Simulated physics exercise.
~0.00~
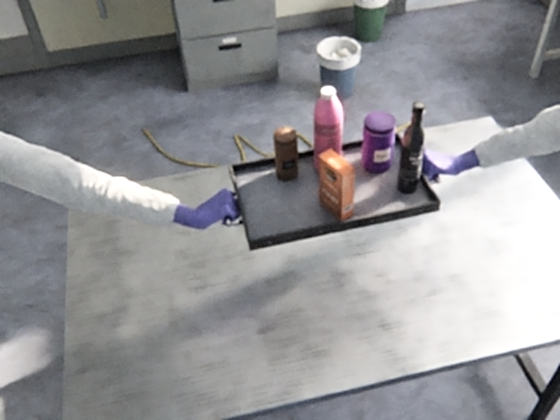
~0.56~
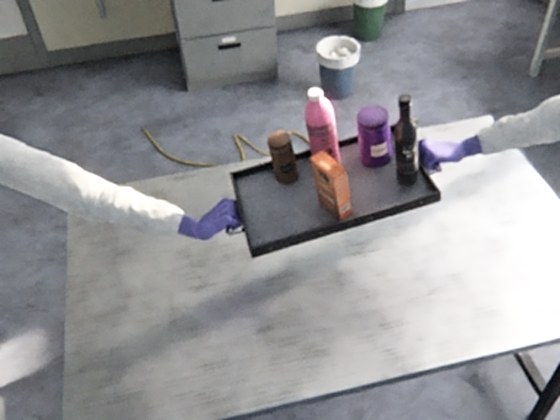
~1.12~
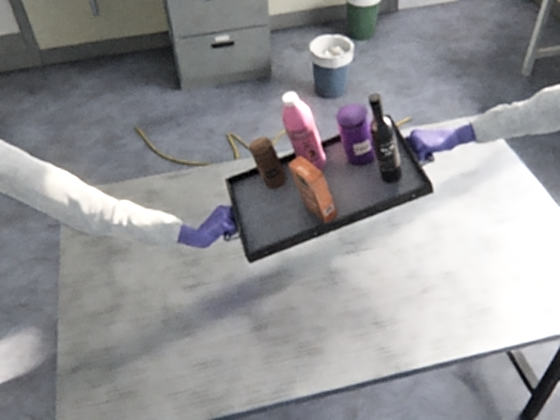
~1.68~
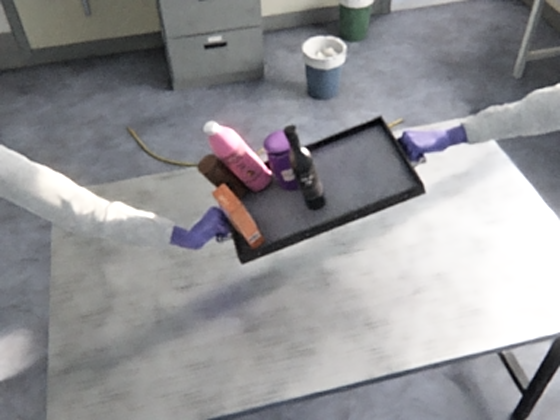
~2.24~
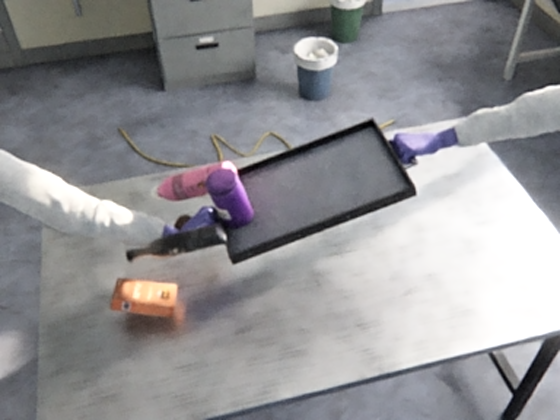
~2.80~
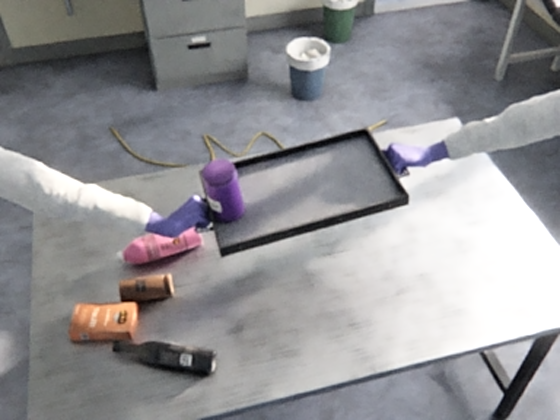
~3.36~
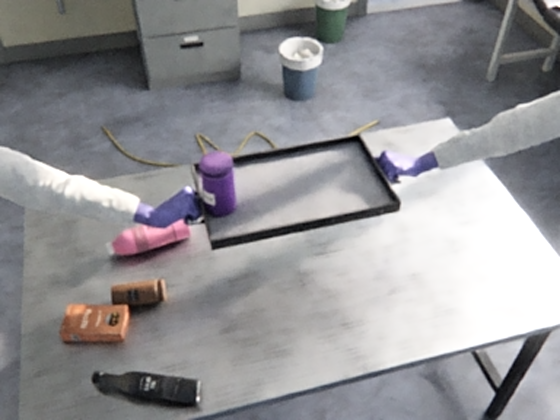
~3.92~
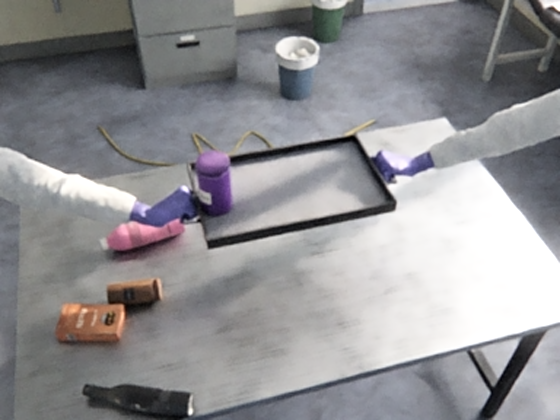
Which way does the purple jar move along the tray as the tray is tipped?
The purple jar moves to the left, ending up near the left end of the tray.
